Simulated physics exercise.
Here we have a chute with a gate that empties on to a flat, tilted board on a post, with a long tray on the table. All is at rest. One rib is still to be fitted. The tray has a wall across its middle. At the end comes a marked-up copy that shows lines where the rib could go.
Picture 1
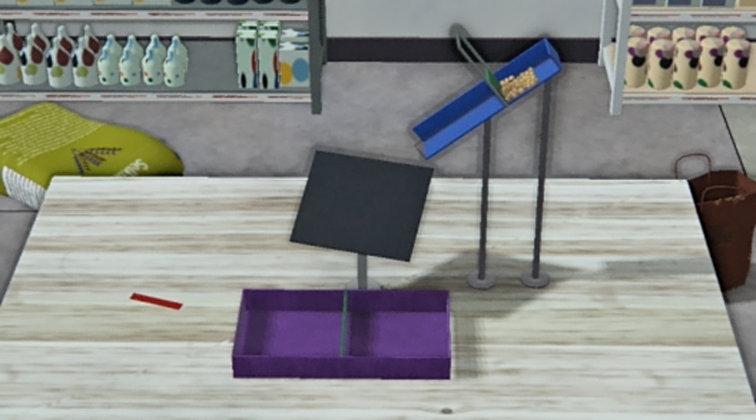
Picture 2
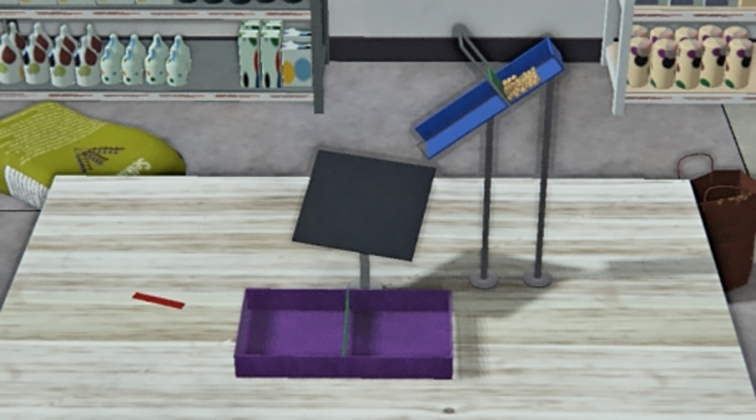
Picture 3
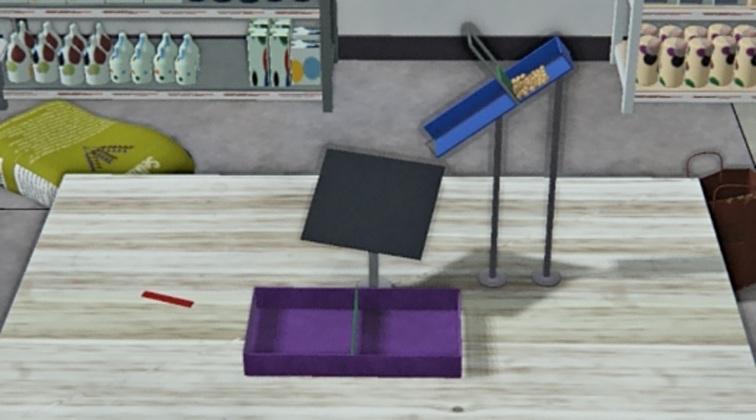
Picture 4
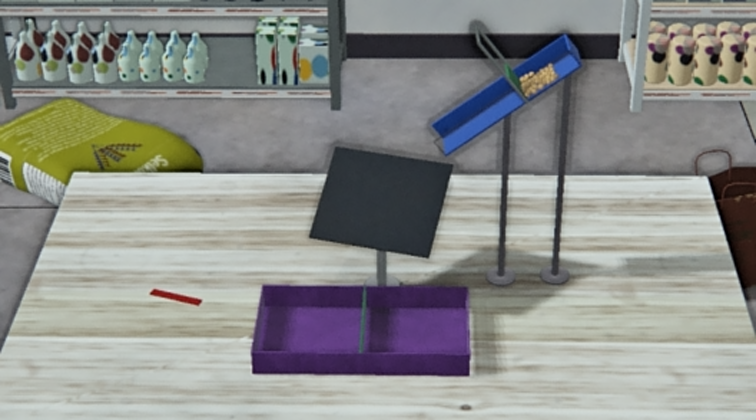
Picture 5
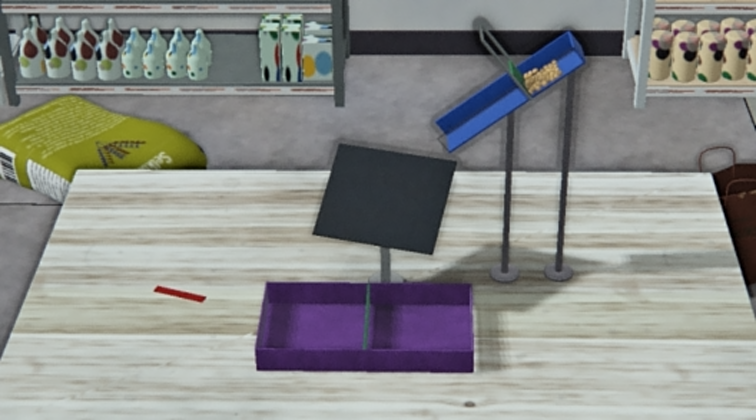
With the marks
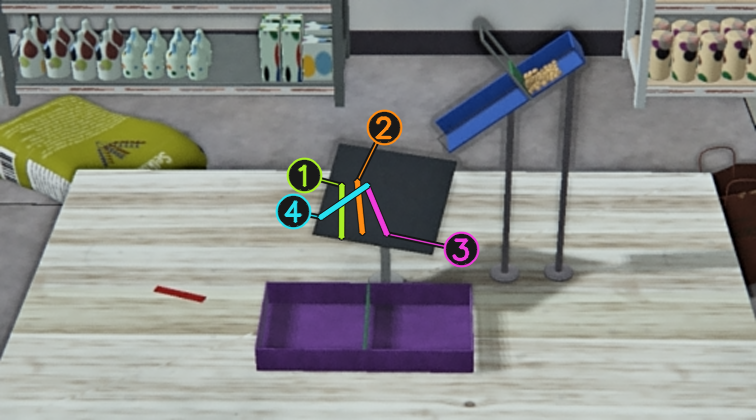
At first, a blue chute on two posts holds a small pile of tan chickpeas behind its closed gate, above a dark tilted board and a divided purple tray. The view then drifts slightly, shifting everything a little to the right together, while the chickpeas, board and tray stay still.
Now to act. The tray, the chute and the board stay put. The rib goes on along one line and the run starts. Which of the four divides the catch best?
Go for 2.
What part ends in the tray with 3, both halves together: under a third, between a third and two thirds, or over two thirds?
It is over two thirds.
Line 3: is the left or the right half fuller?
More lands on the right.
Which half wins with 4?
The left half.
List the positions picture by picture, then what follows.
In the first picture, load behind the gate at (518, 85), dried chickpeas; lip of the chute at (425, 151), sloping fairly steeply.
In the second picture, middle of the board at (364, 204), tilted fairly steeply; middle of its low edge at (351, 251); of its high edge at (377, 158).
In the third picture, front corners of the tray at (243, 354) and (461, 356); front end of its middle wall at (352, 355); gate still shut at (501, 76).
In the fourth picture, middle of the load at (538, 82); lip at (445, 148).
In the fifth picture, middle of the load at (541, 78); lip at (448, 144).
On the marked copy, line 1 from (341, 185) to (341, 236); line 2 from (357, 181) to (362, 232); line 3 from (367, 187) to (386, 233); line 4 from (367, 185) to (320, 217).
If 1 is chosen, of what is caught, nearly all in the left half, a stray few in the right.
If 2 is chosen, of what is caught, about half in the left half, about half in the right.
If 3 is chosen, of what is caught, a small part in the left half, nearly all in the right.
If 4 is chosen, of what is caught, nearly all in the left half, a stray few in the right.
